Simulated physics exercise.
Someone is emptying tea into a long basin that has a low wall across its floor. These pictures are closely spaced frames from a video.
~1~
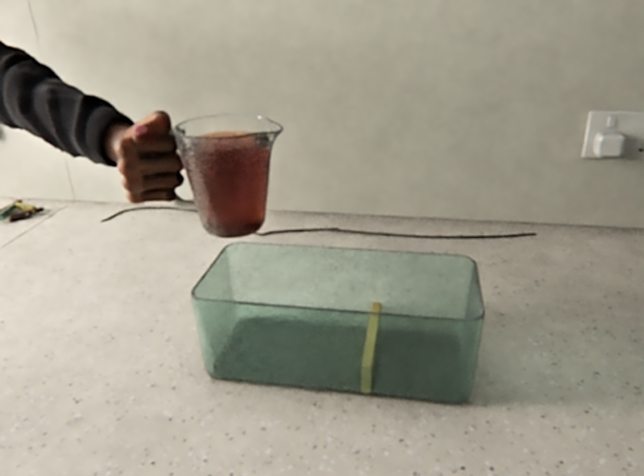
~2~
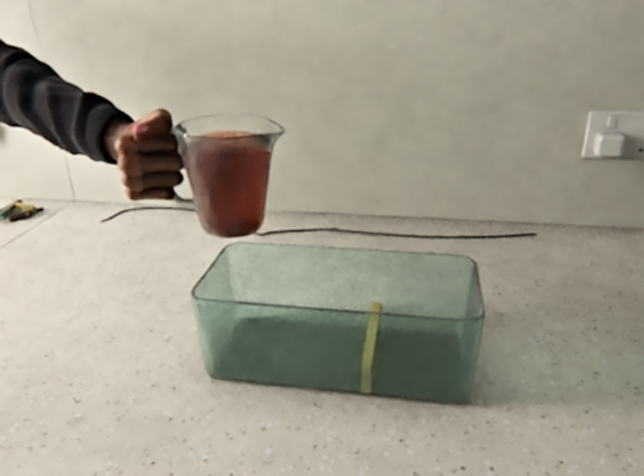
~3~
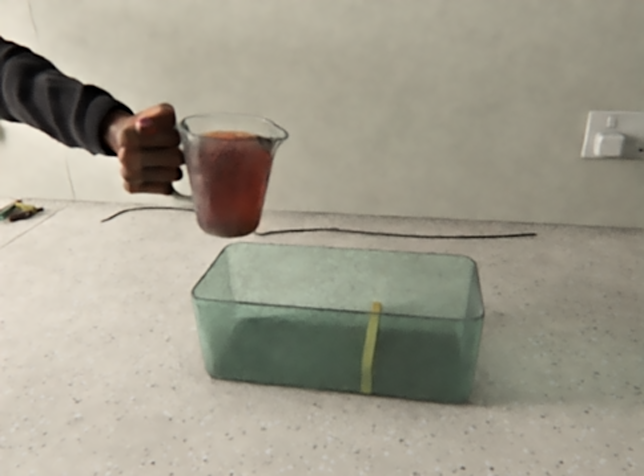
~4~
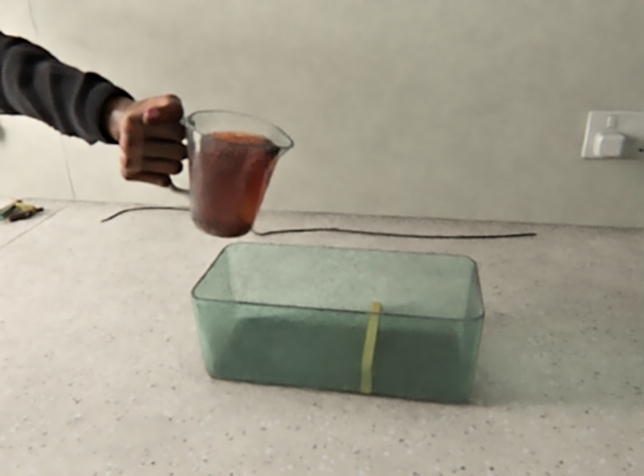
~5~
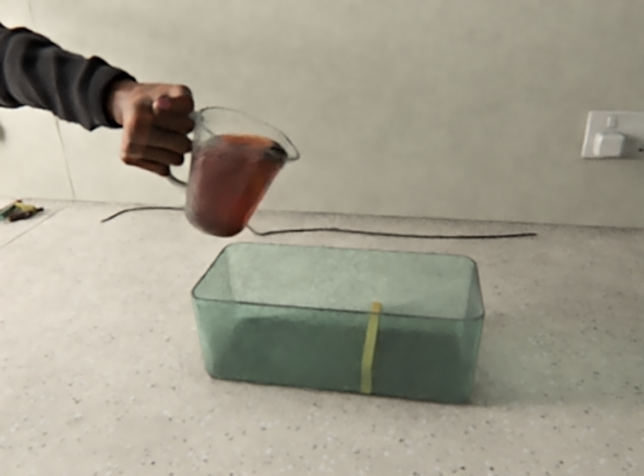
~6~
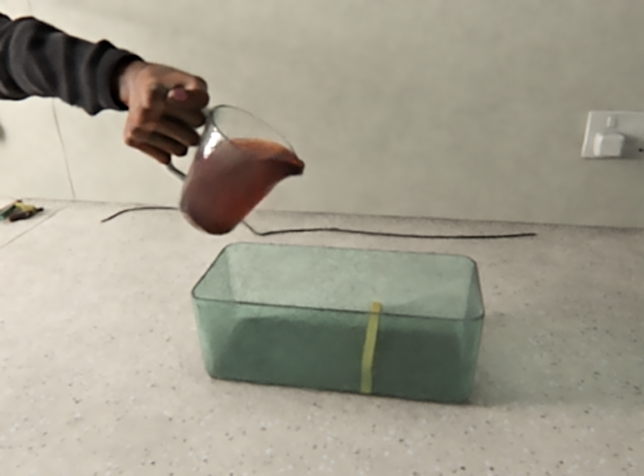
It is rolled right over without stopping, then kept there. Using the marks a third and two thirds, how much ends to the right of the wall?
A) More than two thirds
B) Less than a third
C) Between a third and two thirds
Less than a third.
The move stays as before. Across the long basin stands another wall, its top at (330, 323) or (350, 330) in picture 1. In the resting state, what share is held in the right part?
First try 50 per cent, second try 25 per cent.
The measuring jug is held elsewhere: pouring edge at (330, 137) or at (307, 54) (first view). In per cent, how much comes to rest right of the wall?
Roughly 45 in a hundred the first time and 40 in a hundred the second.
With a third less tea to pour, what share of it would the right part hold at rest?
Roughly 5 in a hundred.
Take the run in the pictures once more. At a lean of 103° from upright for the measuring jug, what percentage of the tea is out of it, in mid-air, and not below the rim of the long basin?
Something like 25 per cent of it.
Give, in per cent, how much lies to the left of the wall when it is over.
That share comes out near 90 percent.
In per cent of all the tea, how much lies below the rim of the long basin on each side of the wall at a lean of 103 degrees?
Left: Roughly 30 %; right: Roughly 0 %.
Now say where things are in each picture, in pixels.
In the first frame, it leans 0°; its right rim is at (282, 129); the tea meets the walls at (188, 139) and (271, 142); the long basin's rim runs from (210, 269) to (479, 287); the wall's top is at (372, 332).
In the second frame, it leans 2°; its right rim is at (284, 130); the tea meets the walls at (188, 139) and (271, 143).
In the third frame, it leans 6°; its right rim is at (288, 136); the tea meets the walls at (191, 137) and (274, 145).
In the fourth frame, it leans 14°; its right rim is at (294, 145); the tea meets the walls at (195, 137) and (280, 147).
In the fifth frame, it leans 24°; its right rim is at (299, 157); the tea meets the walls at (199, 144) and (289, 152).
In the sixth frame, it leans 35°; its right rim is at (303, 172); the tea meets the walls at (199, 155) and (297, 162); 1 per cent is over the edge.
A moment on, the measuring jug is tipped right over and 44 per cent is still to pour, 32 is left of the wall and 1 right of it.
Next, the measuring jug is tipped right over and 4 per cent is still to pour, 85 is left of the wall and 3 right of it.
Then the measuring jug is tipped right over and 0 per cent is still to pour, 89 is left of the wall and 8 right of it.
Later the measuring jug is tipped right over and 0 per cent is still to pour, 88 is left of the wall and 9 right of it.
Finally, 88 per cent lies left of the wall, 9 right of it and 3 outside.
